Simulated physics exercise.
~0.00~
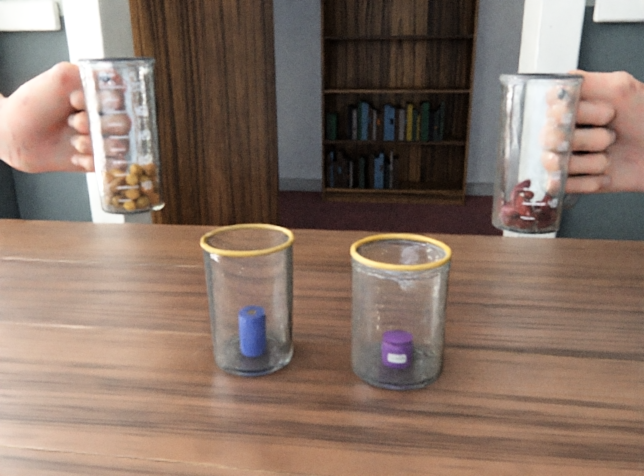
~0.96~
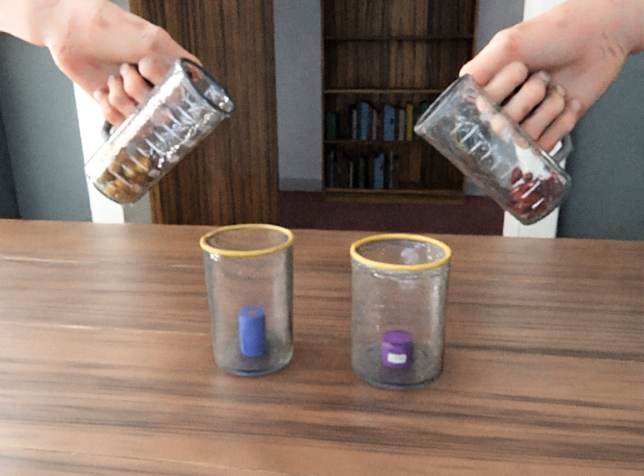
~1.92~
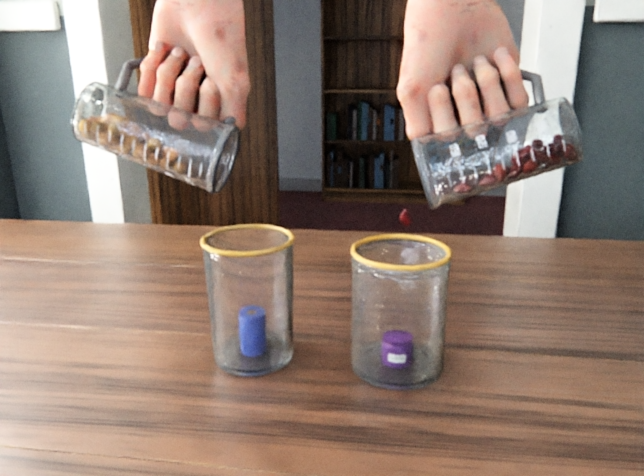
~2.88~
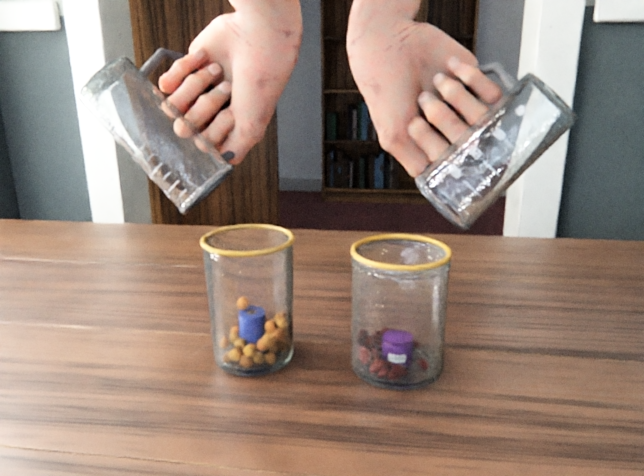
Two hands tip glass mugs, pouring small round pieces around still-visible blue and purple objects.
